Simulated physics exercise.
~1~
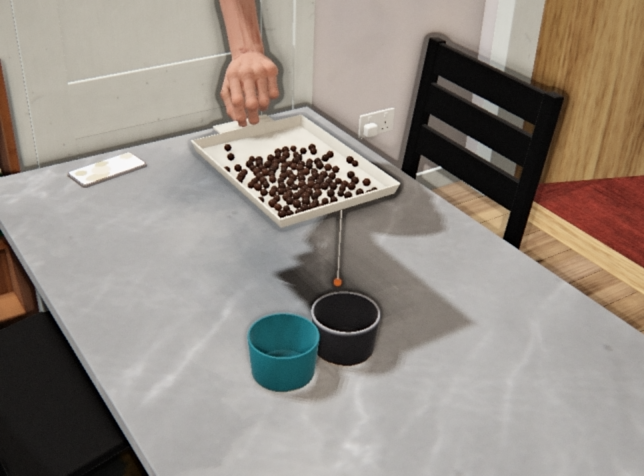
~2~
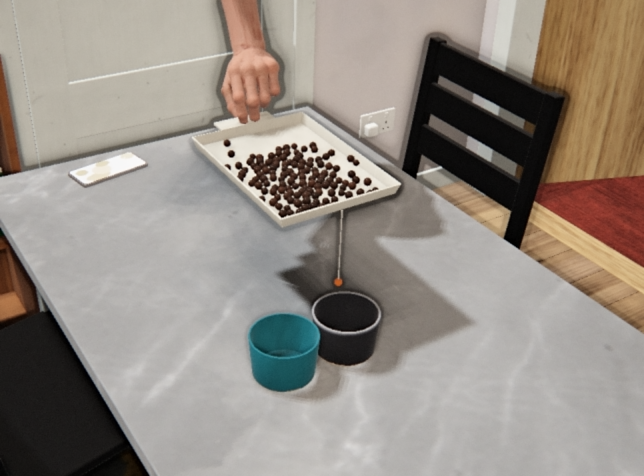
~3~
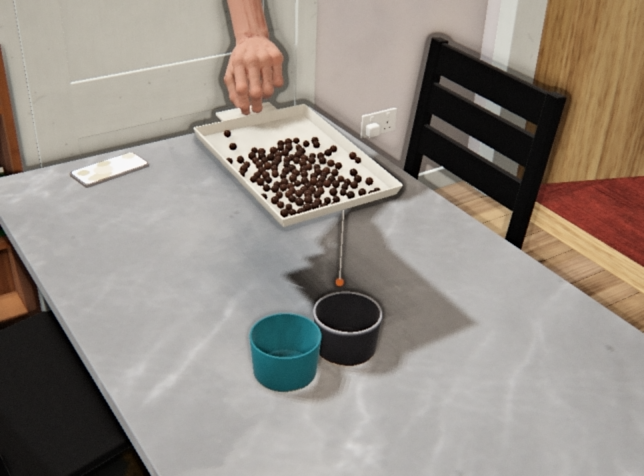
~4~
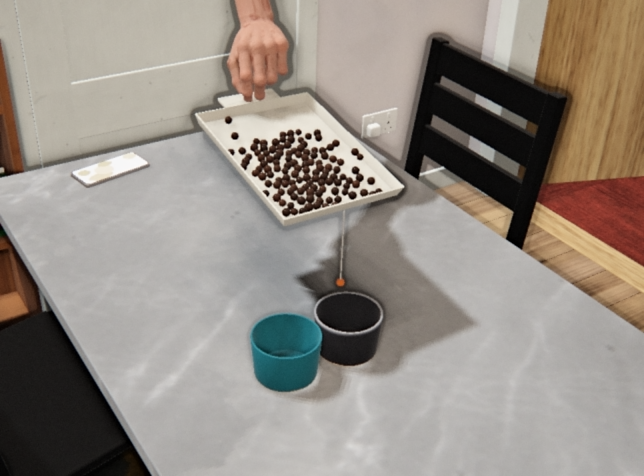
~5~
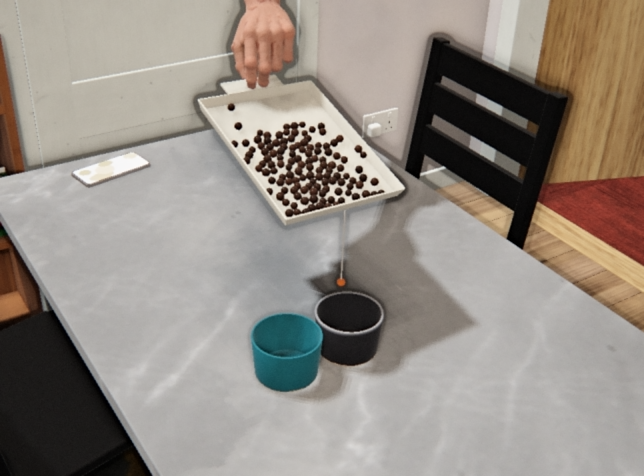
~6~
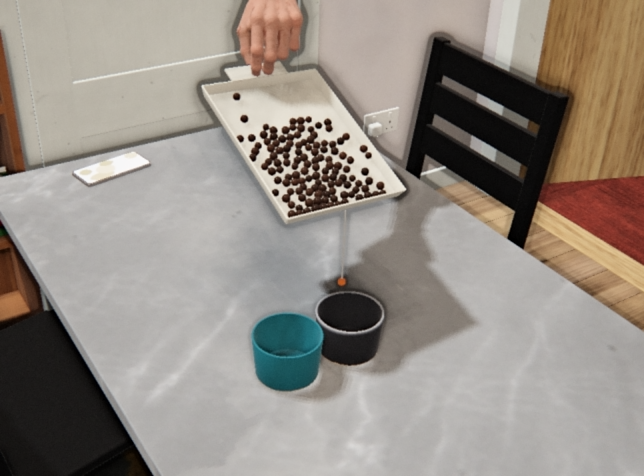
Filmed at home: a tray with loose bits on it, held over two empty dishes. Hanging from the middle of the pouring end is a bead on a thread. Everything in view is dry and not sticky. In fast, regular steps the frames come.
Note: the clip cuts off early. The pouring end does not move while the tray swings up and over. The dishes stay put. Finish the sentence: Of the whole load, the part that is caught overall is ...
... less than half of it.
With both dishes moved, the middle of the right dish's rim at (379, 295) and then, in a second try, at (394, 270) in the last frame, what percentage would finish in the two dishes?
Roughly 70 % and 10 %.
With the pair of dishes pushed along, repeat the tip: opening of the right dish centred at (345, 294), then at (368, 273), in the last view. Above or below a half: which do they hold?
A minority, then a minority.
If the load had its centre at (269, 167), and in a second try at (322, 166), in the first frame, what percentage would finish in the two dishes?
Shares: 30 % for the first, 30 % for the second.
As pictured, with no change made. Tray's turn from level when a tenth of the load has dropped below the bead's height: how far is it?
Near 65 degrees.
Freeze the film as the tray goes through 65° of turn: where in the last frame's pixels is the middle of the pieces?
Look close to (364, 202) in the last picture.
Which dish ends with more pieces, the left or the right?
The one to the right.
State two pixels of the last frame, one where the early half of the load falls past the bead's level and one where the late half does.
Around (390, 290) at first; around (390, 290) after that.
Soon after the last picture, tray tipped steeply; about two thirds on the tray; a stray few in the right dish; a small part outside both; about a quarter in the air.
A little later, tray tipped past a quarter turn; a stray few on the tray; a stray few in the left dish; about a quarter in the right dish; about half outside both; a small part in the air.
Later still, tray tipped past a quarter turn; a stray few in the left dish; about a third in the right dish; about two thirds outside both.
By the end, tray tipped past a quarter turn; a stray few in the left dish; about a third in the right dish; about two thirds outside both.
